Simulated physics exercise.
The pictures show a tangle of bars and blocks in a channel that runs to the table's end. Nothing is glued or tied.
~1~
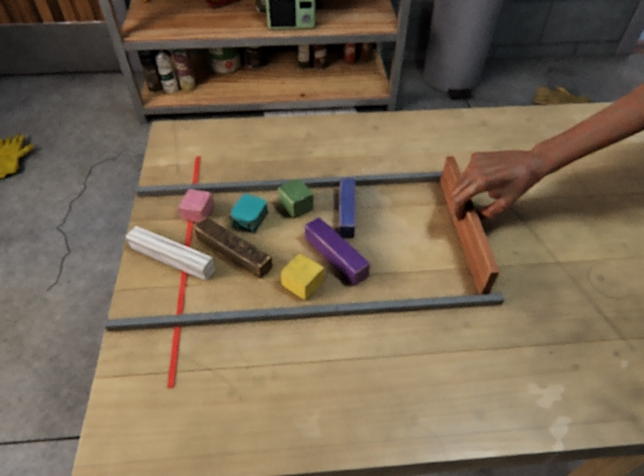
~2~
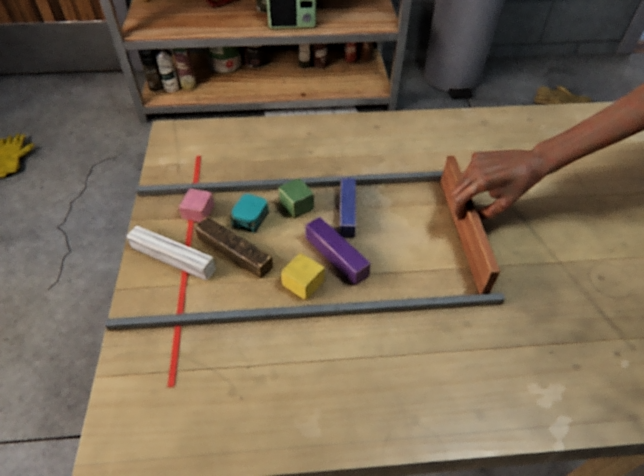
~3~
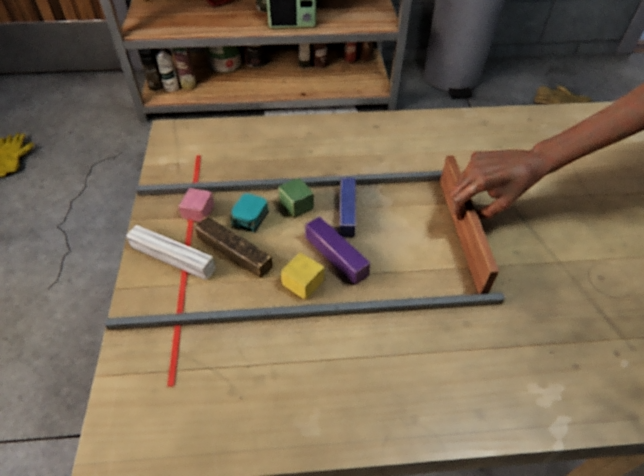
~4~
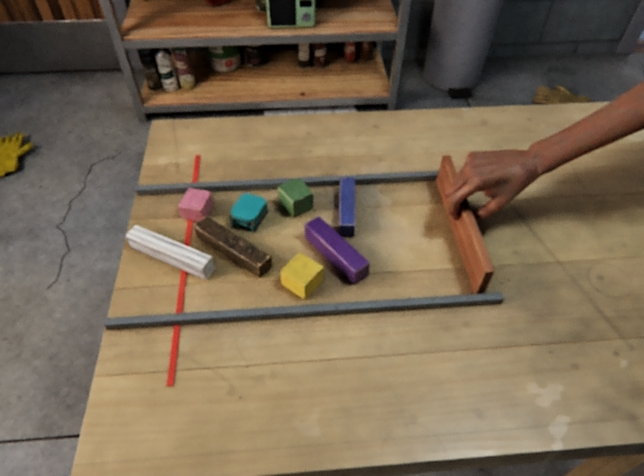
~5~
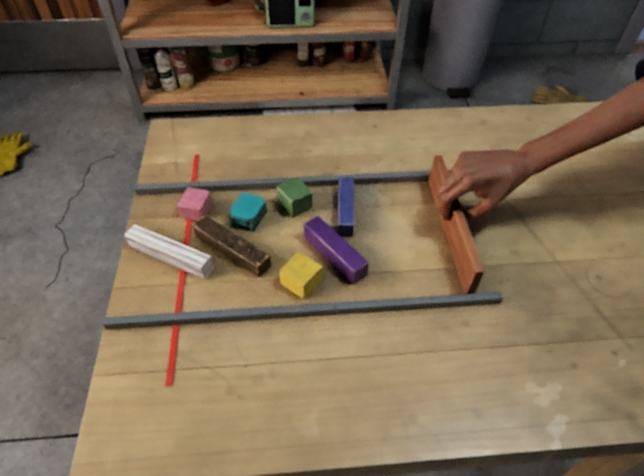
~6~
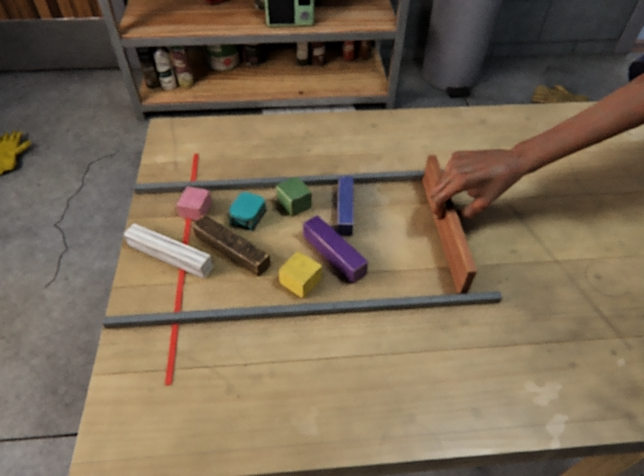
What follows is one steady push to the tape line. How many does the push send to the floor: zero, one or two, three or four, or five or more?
Outcome: The number that fall off is one or two.
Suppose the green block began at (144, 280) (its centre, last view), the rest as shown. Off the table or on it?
It tumbles off.
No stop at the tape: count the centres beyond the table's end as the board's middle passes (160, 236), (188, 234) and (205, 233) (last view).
Past the end: 4, 1 and 0.
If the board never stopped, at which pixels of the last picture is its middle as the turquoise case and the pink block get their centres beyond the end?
Near (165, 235) and (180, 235).
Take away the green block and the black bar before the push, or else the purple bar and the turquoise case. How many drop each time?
The counts: 0 and 0.
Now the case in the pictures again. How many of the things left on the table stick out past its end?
The number is 3.
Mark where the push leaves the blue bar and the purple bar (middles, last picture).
The blue bar stops around (180, 214); the purple bar around (161, 256).
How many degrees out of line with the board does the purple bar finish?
Roughly 15° out of line.
Early on, none off yet; white stick at rest near (169, 251); pink block at rest near (195, 204); black bar at rest near (231, 244).
A while later, none off yet; white stick travelled a little near (145, 255); pink block travelled about its own width near (168, 199); black bar travelled about its own width near (170, 250).
Finally, the number that fall off is one or two; lost, white stick.
